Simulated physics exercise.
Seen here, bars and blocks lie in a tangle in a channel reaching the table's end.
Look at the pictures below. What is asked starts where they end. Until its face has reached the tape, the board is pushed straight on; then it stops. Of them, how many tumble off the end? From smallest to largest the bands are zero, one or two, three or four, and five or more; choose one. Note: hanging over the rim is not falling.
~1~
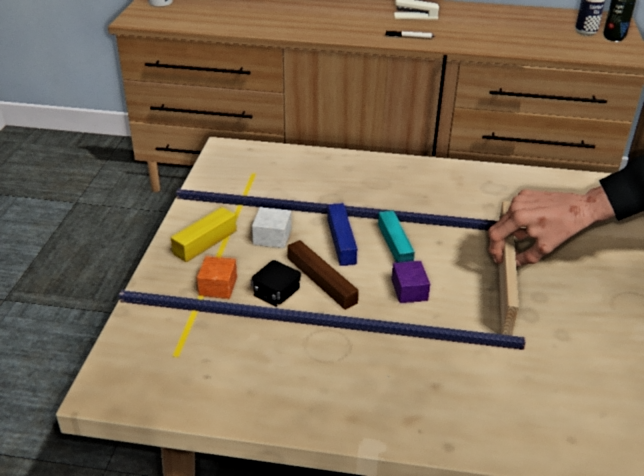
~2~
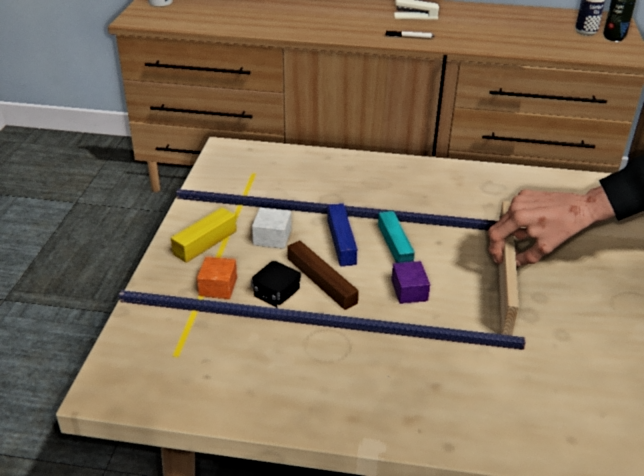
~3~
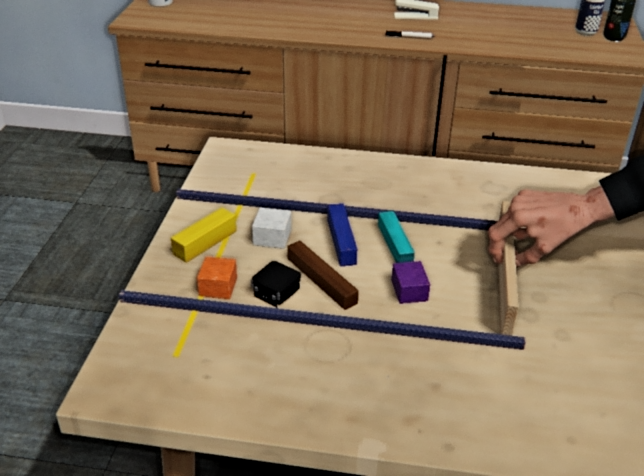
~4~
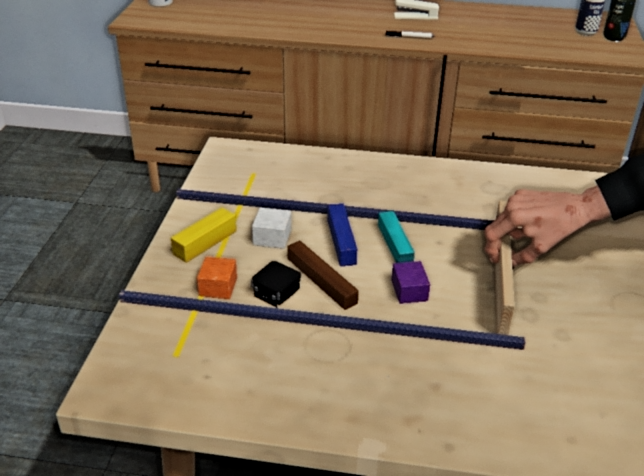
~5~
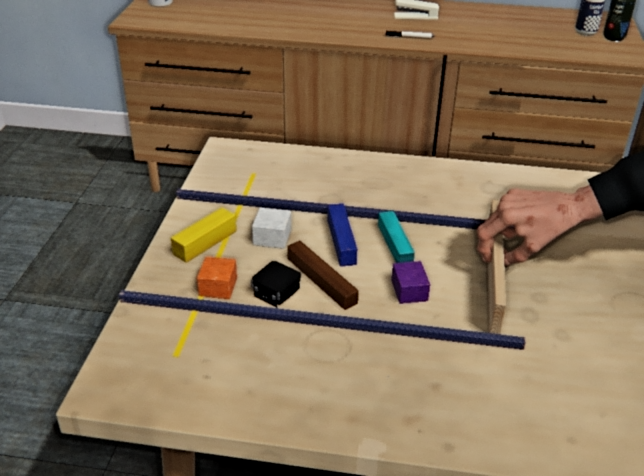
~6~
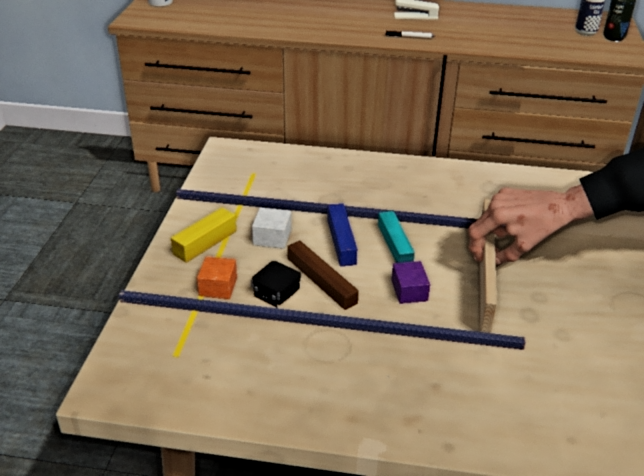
The right band is one or two.
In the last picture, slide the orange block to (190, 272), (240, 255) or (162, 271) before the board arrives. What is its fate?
One place at a time, it goes down; then it keeps its place; then it goes down.
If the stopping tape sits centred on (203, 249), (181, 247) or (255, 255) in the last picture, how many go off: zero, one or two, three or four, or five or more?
The counts for the three tapes are 3 or 4, 5 or more and none.
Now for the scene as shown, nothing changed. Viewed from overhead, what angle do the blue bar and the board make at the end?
I'd put it at about 0°.
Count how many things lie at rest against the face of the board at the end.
The figure is 2.
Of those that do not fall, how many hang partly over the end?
2, I think.
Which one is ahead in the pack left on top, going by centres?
The yellow stick.
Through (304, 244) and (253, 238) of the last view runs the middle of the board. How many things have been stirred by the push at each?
Note: First position 7; second position 8.
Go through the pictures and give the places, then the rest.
The first picture shows yellow stick (205, 234); orange block (218, 277); white block (272, 228); board (507, 265); tape (221, 251).
The second picture shows orange block (218, 277); board (507, 265).
The third picture shows white block (272, 228); turquoise stick (396, 239).
The fourth picture shows yellow stick (205, 234); purple block (410, 282).
The fifth picture shows orange block (218, 277); blue bar (342, 234).
The sixth picture shows yellow stick (205, 234); orange block (218, 277); white block (272, 228); board (487, 263); tape (221, 251).
Soon after, none off yet; yellow stick at rest near (205, 234); orange block at rest near (218, 277); white block at rest near (272, 228).
At rest, the number that fall off is one or two; fallen, orange block.
